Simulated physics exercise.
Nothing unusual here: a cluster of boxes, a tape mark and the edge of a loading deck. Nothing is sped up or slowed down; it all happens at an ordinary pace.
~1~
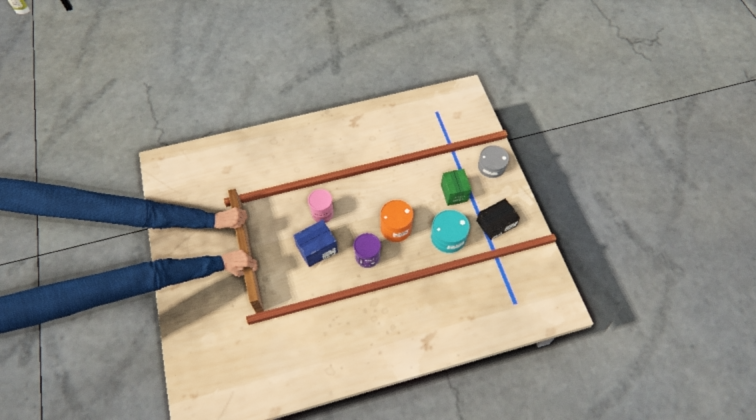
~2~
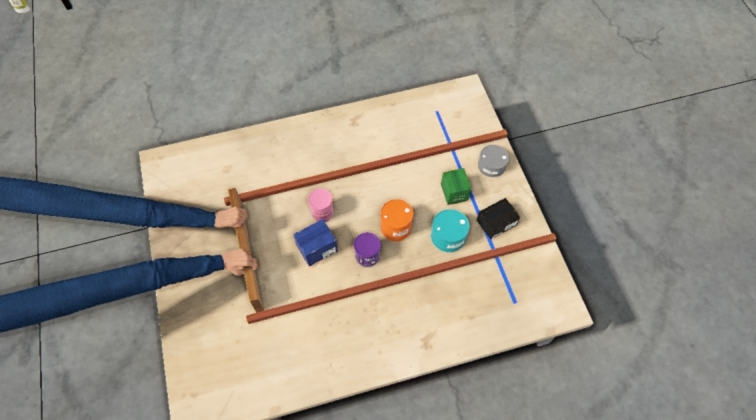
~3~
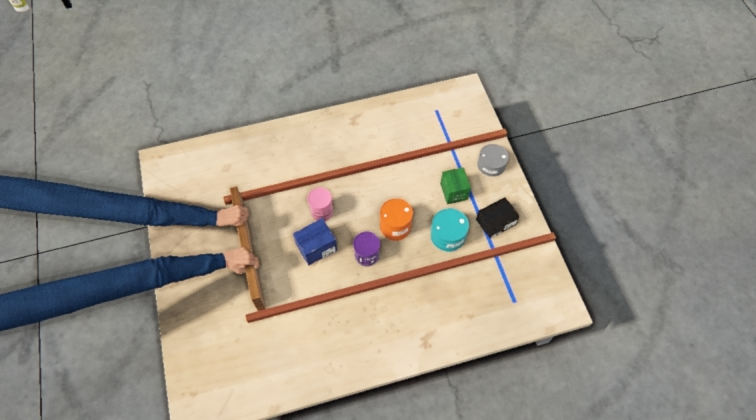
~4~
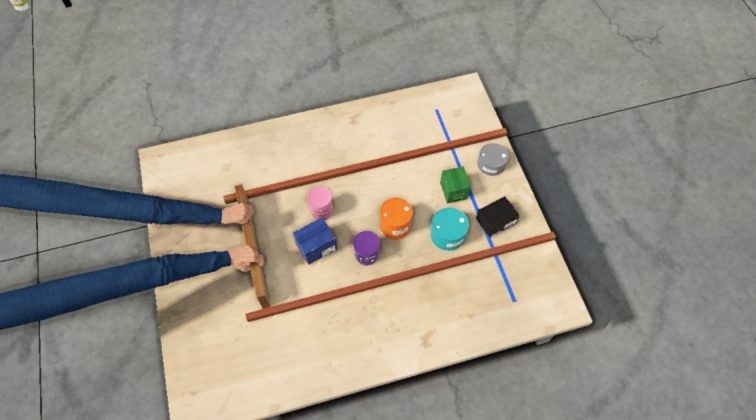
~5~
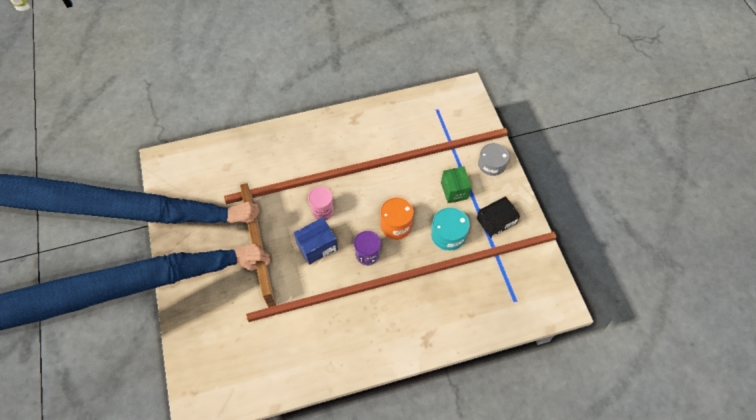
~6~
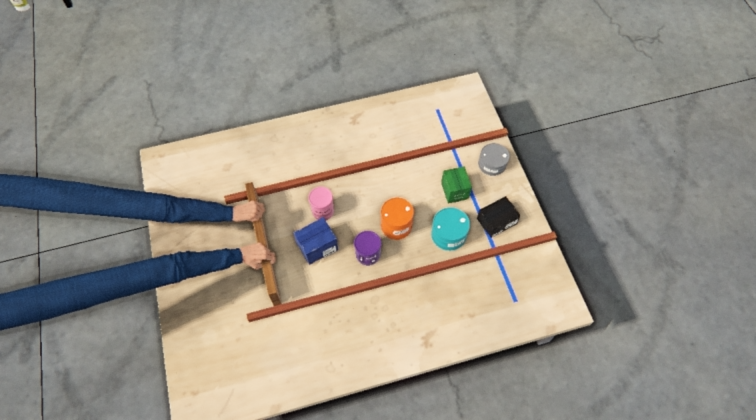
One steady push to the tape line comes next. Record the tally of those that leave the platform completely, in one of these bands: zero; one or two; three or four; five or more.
Tally: One or two.
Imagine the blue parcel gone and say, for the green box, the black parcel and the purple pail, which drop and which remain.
So the green box remains, the black parcel falls off, the purple pail remains.
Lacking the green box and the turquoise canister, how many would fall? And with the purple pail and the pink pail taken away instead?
You'd see 0 fallen, and 0 in the other try.
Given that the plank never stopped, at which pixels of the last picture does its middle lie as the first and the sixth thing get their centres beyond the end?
Roughly (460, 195) and then roughly (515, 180).
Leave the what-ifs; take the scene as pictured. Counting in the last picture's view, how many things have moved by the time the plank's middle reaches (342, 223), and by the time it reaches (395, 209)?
Well, it's 3 at the first one and 6 at the second.
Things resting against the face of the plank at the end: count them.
All in all, 3.
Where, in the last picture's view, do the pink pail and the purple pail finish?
(477, 168) and (500, 221).
Soon after, none off yet; grey canister at rest near (494, 159); black parcel at rest near (498, 217); green box at rest near (456, 185).
After that, none off yet; grey canister displaced a little near (497, 154); black parcel displaced about its own width near (516, 211); green box displaced about its own width near (480, 171).
In the end, the number that fall off is one or two; gone, black parcel.
